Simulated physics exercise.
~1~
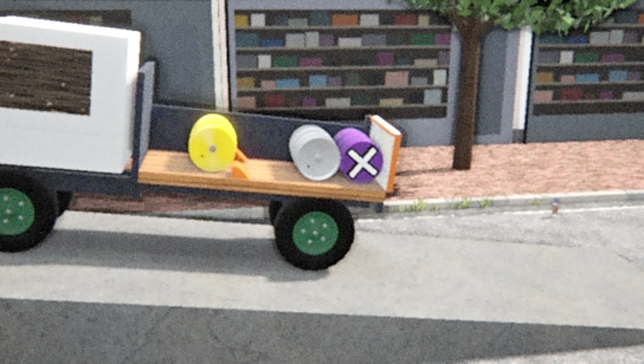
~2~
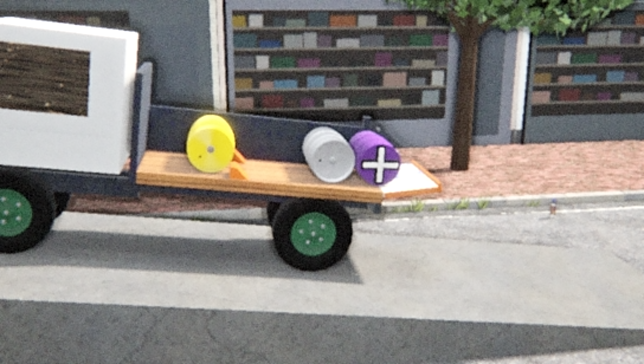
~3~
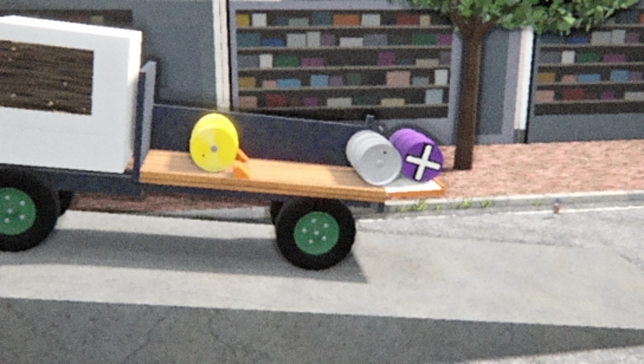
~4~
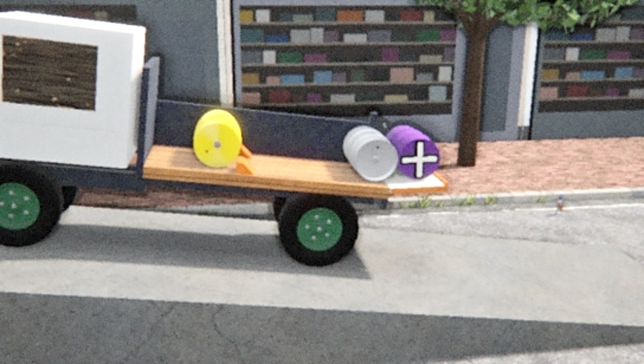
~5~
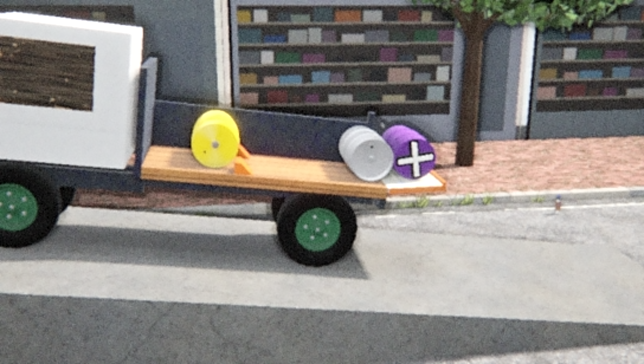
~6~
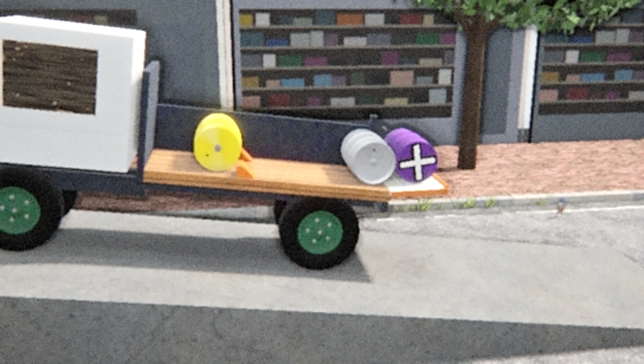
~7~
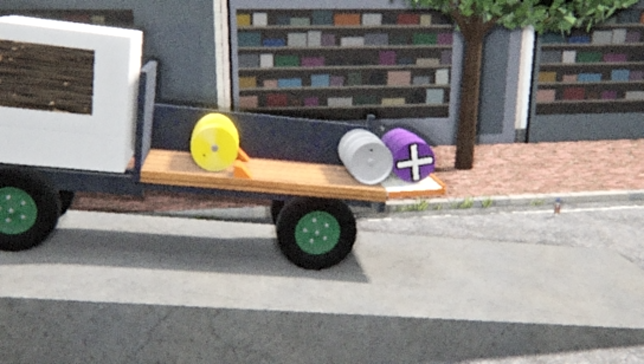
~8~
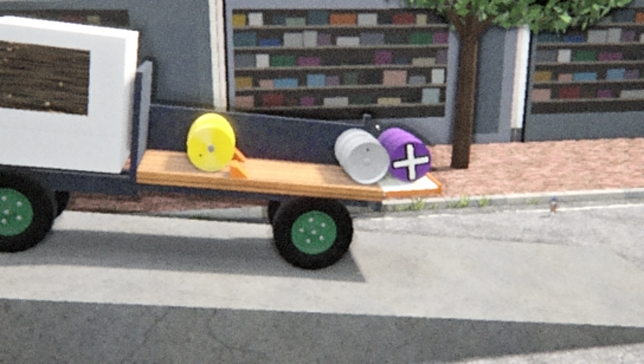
On a sloping street, a parked truck's tailgate dropped open, and a grey keg and a purple one marked with a white cross rolled right onto it, rocked back slightly and settled there, while the yellow keg stayed put behind an orange chock.
